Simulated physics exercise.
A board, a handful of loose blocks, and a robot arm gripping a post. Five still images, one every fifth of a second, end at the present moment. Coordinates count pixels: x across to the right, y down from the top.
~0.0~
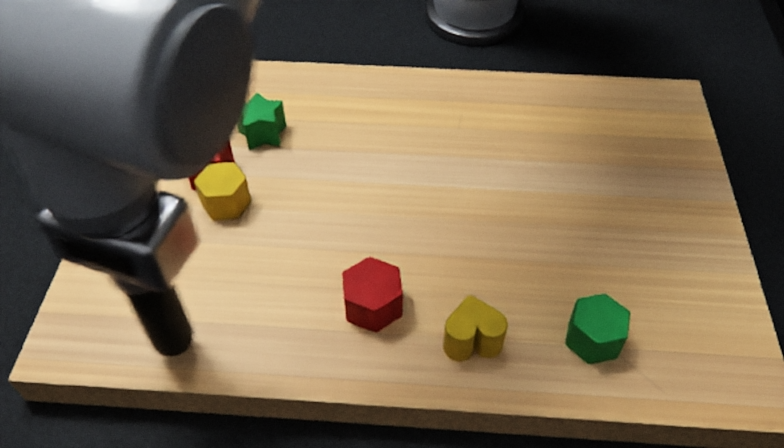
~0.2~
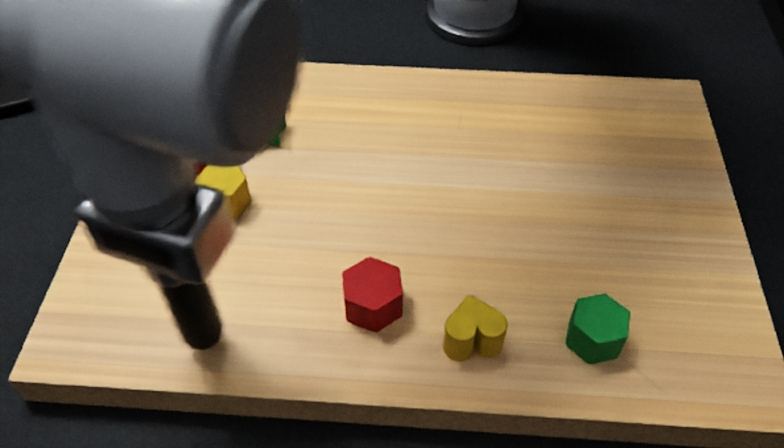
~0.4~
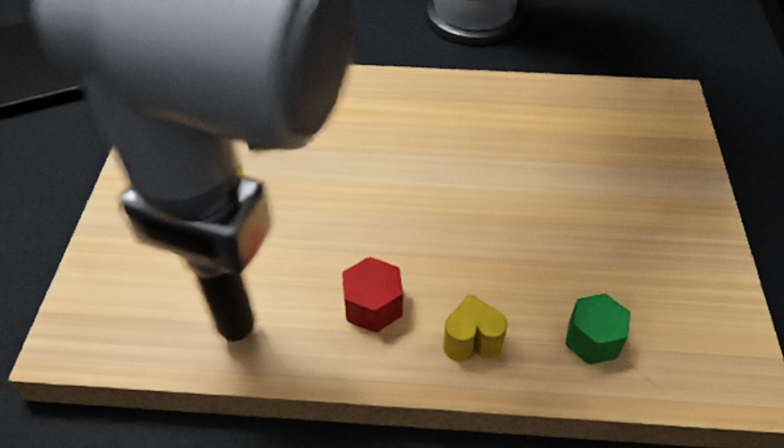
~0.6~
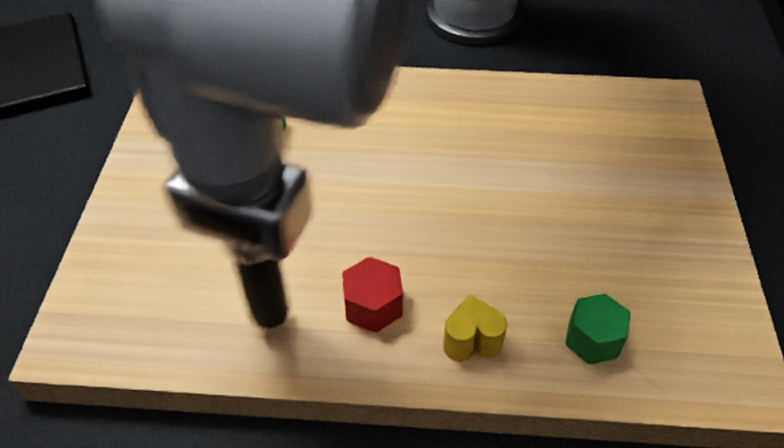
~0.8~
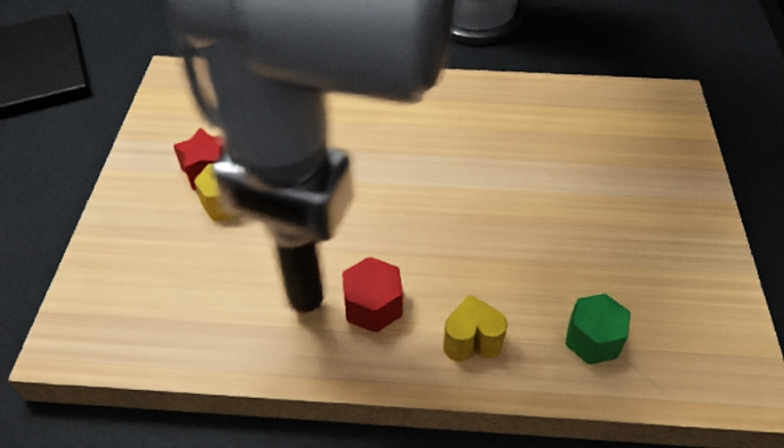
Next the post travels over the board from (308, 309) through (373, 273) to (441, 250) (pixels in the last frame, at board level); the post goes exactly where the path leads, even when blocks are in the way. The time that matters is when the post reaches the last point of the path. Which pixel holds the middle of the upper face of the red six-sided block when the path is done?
I'd expect the centre of its top face to be at (409, 281).
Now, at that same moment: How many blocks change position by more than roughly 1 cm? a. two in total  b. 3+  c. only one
My answer is option c.
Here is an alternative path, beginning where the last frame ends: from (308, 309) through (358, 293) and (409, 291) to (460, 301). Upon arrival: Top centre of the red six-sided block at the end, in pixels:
It ends at (503, 311).
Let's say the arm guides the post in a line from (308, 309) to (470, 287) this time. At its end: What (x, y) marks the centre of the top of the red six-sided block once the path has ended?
In the picture, it is at (522, 282).
What follows on the original path. One third of the way, post at (350, 272); red six-sided block at (392, 280), turned 35° clockwise.
Two thirds of the way, post at (396, 253); red six-sided block at (409, 281), turned 65° clockwise.
At the end, post at (442, 238); red six-sided block at (409, 281), turned 70° clockwise; yellow heart in place.
